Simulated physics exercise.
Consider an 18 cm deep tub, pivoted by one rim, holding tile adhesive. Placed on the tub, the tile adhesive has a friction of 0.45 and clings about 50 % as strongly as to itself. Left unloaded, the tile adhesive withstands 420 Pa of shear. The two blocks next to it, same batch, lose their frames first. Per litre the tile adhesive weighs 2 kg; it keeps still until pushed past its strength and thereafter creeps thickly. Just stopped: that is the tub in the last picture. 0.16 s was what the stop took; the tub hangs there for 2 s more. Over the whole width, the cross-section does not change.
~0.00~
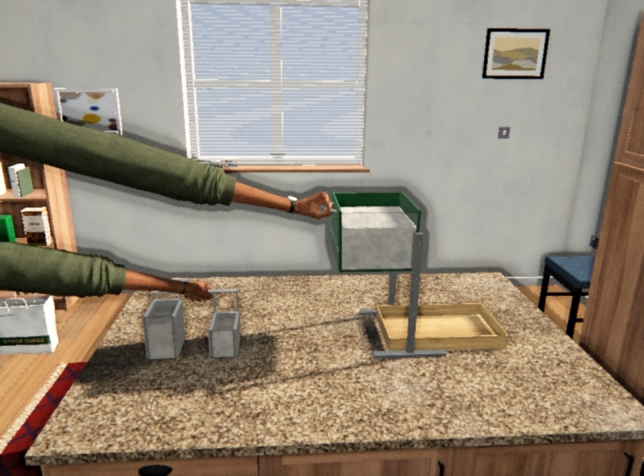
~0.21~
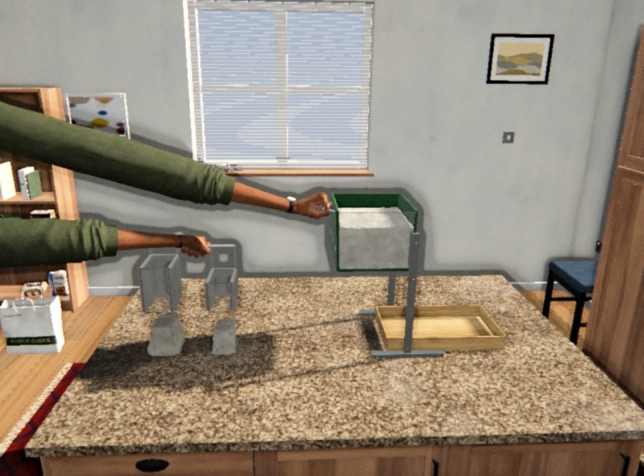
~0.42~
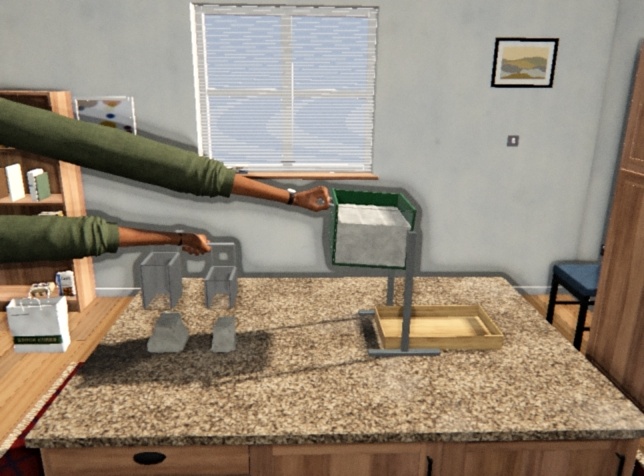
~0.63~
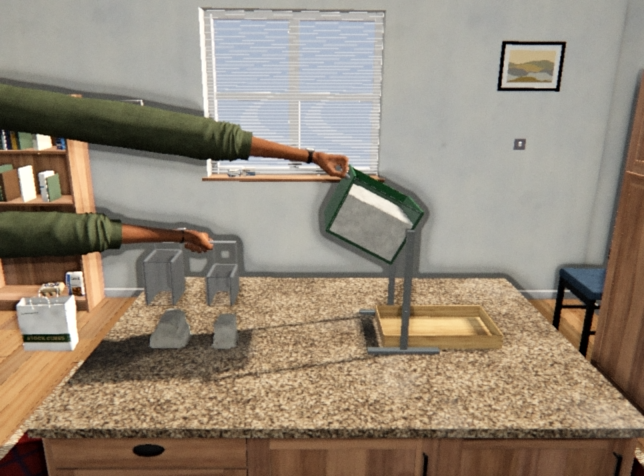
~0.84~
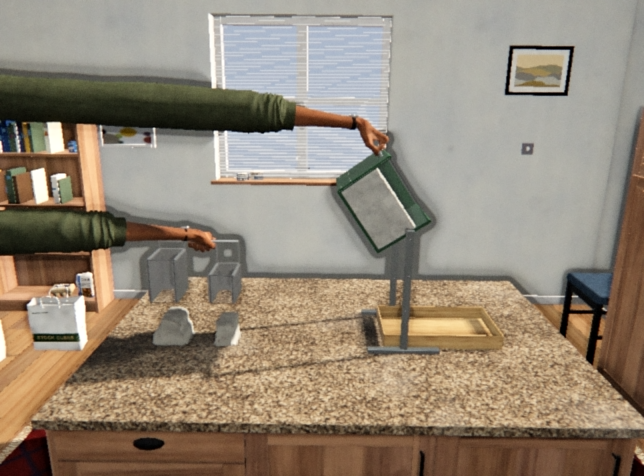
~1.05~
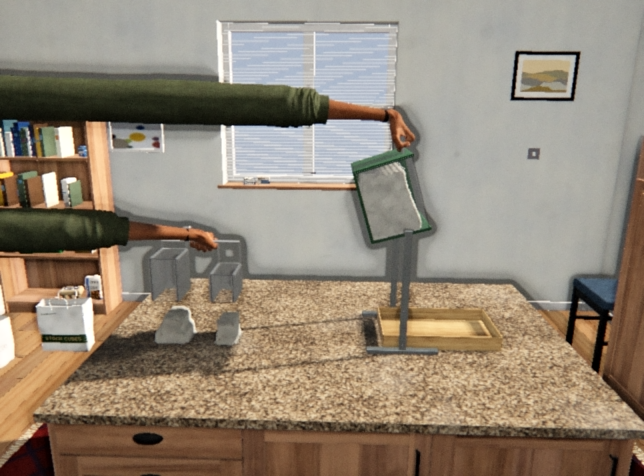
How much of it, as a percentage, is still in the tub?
Near 77 percent is still in the tub.
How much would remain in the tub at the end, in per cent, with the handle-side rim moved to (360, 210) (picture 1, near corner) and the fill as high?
Then near 100 % stays in the tub.
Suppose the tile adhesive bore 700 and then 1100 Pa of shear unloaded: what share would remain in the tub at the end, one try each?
The two runs give near 100 % and near 100 % respectively.
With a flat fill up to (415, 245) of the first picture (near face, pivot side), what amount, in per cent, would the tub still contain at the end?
Roughly 100 per cent would still be in the tub at the end.
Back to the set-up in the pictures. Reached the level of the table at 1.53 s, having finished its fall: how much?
0 %.
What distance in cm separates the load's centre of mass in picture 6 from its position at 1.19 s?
Something like 3 cm, I'd say.
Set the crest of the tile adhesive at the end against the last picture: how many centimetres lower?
6 cm or so.
After 1.19 s, the tub is at 74 degrees and holds 99 %.
After 1.36 s, the tub is at 74 degrees and holds 91 %.
After 1.53 s, the tub is at 74 degrees and holds 85 %.
After 1.70 s, the tub is at 74 degrees and holds 81 %.
After 3.05 s, at the end, the tub is at 74 degrees and holds 77 %.
